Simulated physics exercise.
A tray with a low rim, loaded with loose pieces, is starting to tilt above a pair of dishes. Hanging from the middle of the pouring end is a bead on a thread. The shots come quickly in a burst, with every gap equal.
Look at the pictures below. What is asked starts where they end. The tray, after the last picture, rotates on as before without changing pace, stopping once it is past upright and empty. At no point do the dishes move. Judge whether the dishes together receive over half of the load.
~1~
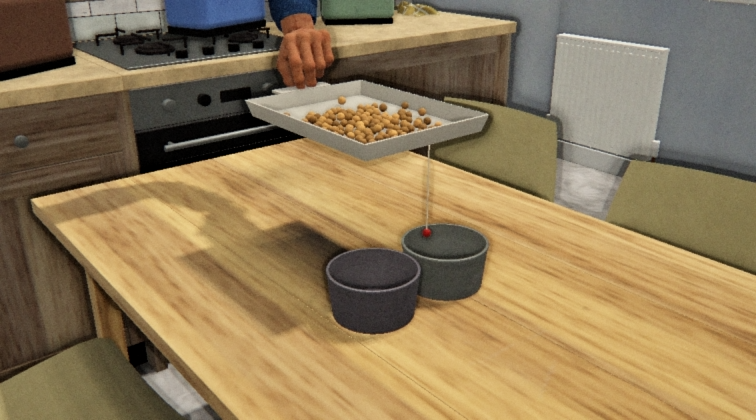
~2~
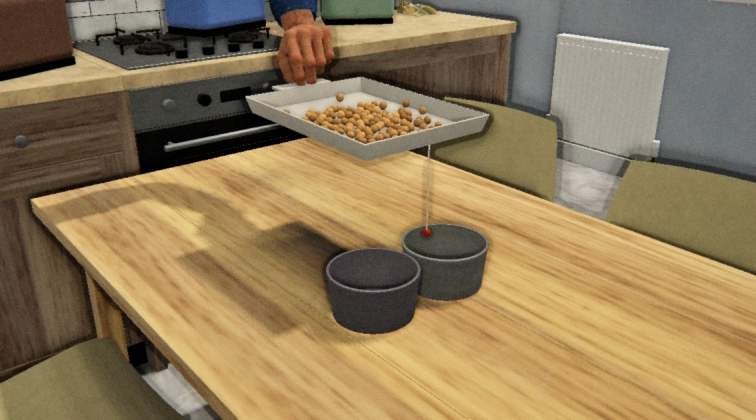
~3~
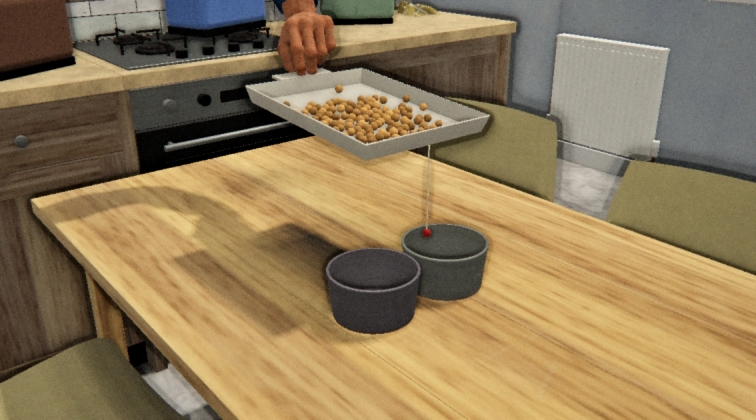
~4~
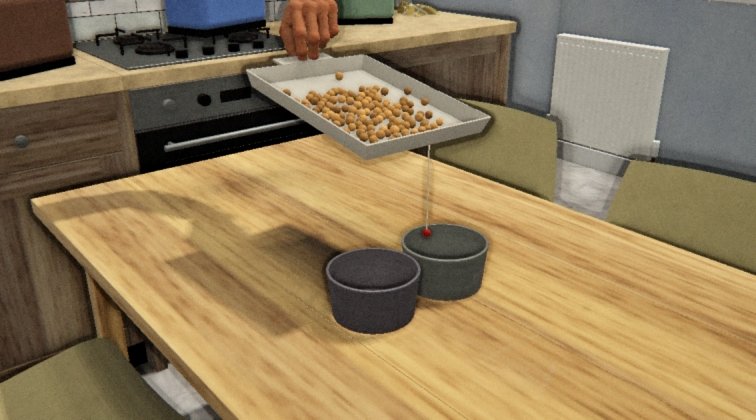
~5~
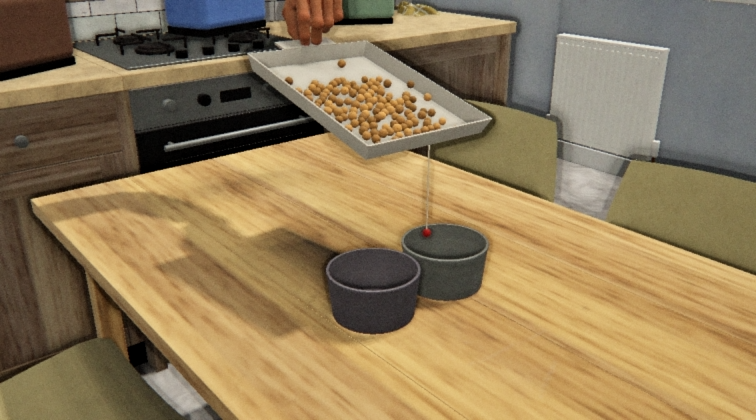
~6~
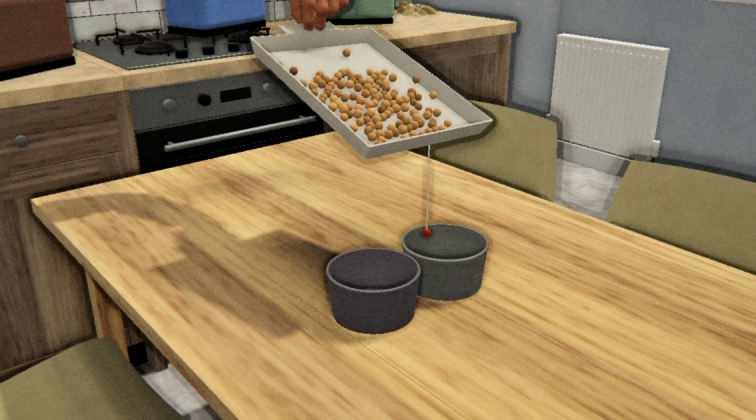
I expect the dishes to end up with a lesser share of the load.
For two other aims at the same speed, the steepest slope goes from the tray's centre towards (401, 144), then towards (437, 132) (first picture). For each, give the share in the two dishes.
First case: 60 %; second case: 30 %.
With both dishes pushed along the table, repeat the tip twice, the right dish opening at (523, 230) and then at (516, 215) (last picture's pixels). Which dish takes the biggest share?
The left-hand one the first time, the left-hand one the second.
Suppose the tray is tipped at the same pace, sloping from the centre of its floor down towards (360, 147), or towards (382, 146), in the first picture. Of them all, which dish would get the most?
Result, try one: Dish at left; try two: Dish at left.
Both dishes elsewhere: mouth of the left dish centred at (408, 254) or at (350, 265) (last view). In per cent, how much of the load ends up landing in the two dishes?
Around 30 and around 0 per cent, in that order.
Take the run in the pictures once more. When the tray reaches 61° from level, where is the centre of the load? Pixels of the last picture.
At about (429, 129).
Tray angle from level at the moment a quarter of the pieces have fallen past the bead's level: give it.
Near 85 degrees.
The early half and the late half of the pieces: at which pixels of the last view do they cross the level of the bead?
First half (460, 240); second half (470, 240).
Soon, tray tipped steeply; nearly all on the tray; a small part in the air.
A while on, tray tipped right over; about a quarter on the tray; a stray few in the left dish; a small part in the right dish; about a third outside both; about a third in the air.
Towards the end, tray tipped past a quarter turn; a small part in the left dish; about a quarter in the right dish; most outside both.
Finally, tray tipped past a quarter turn; a small part in the left dish; about a quarter in the right dish; most outside both.
